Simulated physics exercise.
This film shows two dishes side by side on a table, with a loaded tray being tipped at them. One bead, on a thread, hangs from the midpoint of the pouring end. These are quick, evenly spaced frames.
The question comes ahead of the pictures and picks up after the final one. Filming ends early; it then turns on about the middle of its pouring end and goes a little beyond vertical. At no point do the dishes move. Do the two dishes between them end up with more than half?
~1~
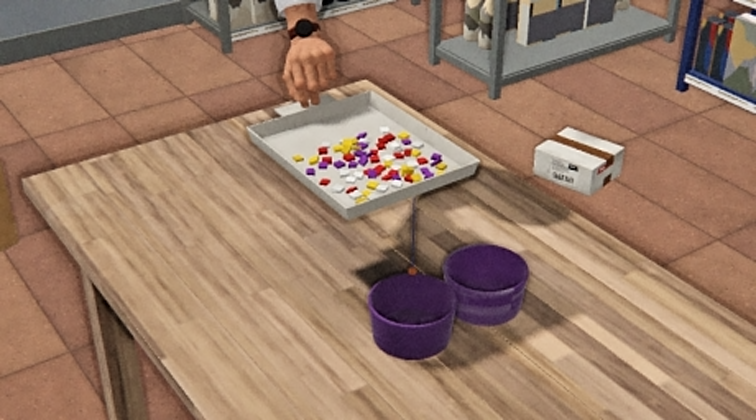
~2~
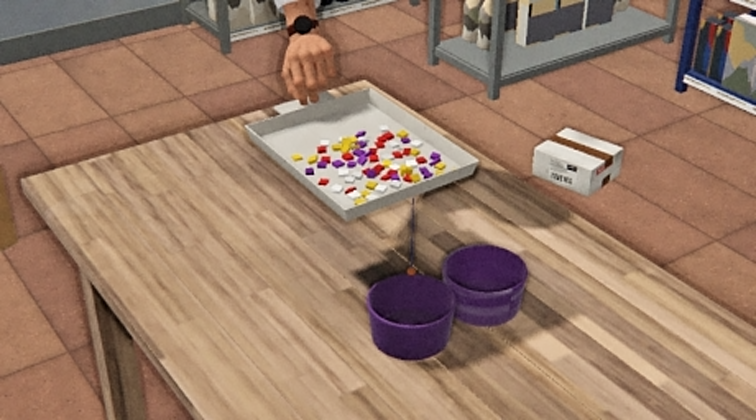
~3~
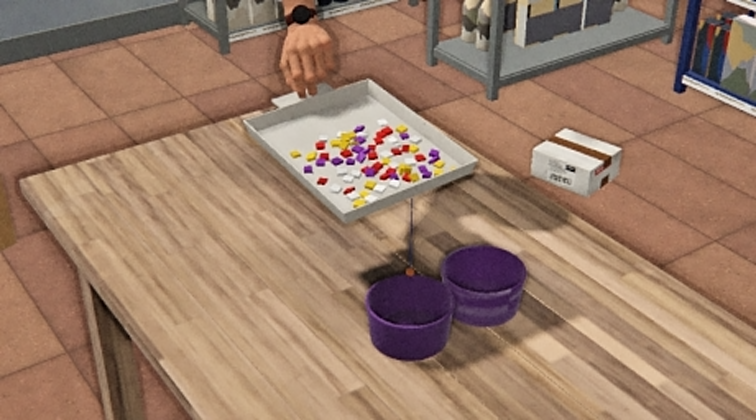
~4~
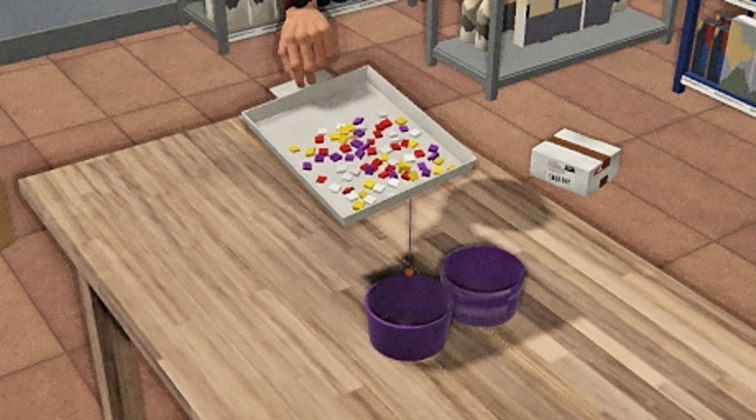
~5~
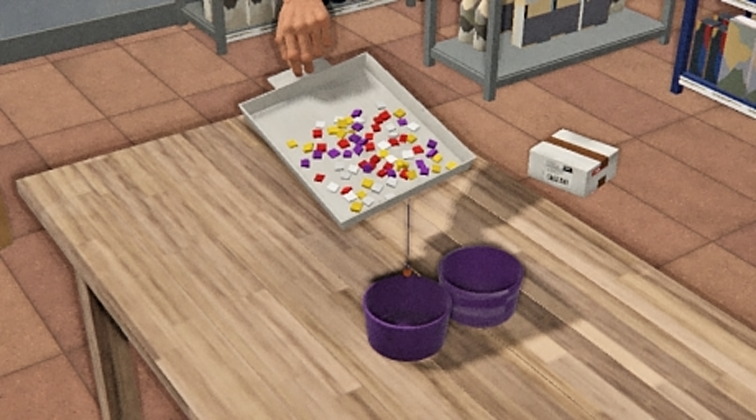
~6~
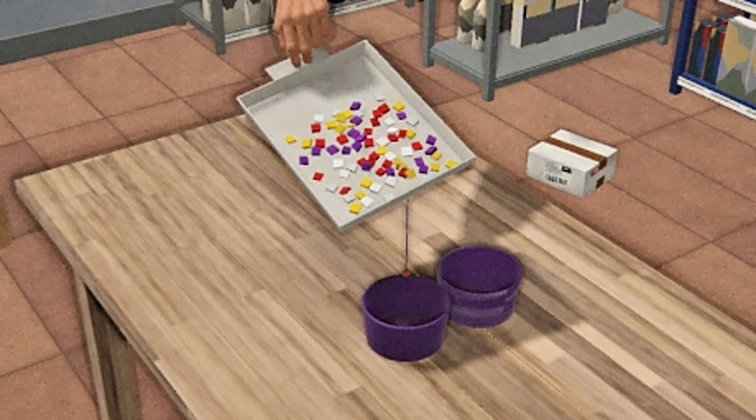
No.
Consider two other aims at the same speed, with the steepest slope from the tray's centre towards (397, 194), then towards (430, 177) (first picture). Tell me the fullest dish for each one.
First the left dish, then the right one.
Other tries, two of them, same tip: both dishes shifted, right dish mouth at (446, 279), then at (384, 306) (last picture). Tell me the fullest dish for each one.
Placement one: The left-positioned dish. Placement two: The right-positioned dish.
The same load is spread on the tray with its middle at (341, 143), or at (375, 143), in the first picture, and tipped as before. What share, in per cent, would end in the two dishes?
It would be 20 in a hundred, and then 20 in a hundred.
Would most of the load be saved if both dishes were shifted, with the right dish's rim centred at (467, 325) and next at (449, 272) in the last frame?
The first place gets a lesser share, the second the greater share.
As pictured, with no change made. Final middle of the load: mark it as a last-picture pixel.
(353, 350).
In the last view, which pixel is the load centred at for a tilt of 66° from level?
Roughly (372, 180).
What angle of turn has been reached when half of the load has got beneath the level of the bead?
It's turned some 110 degrees by then.
Shortly afterwards, tray tipped steeply; the whole lot on the tray.
Next, tray tipped past a quarter turn; near two thirds on the tray; only a few in the left dish; a little outside both; near a quarter in the air.
Some moments later, tray tipped past a quarter turn; near a third in the left dish; near two thirds outside both.
In the end, tray tipped past a quarter turn; near a third in the left dish; none at all in the right dish; near two thirds outside both.
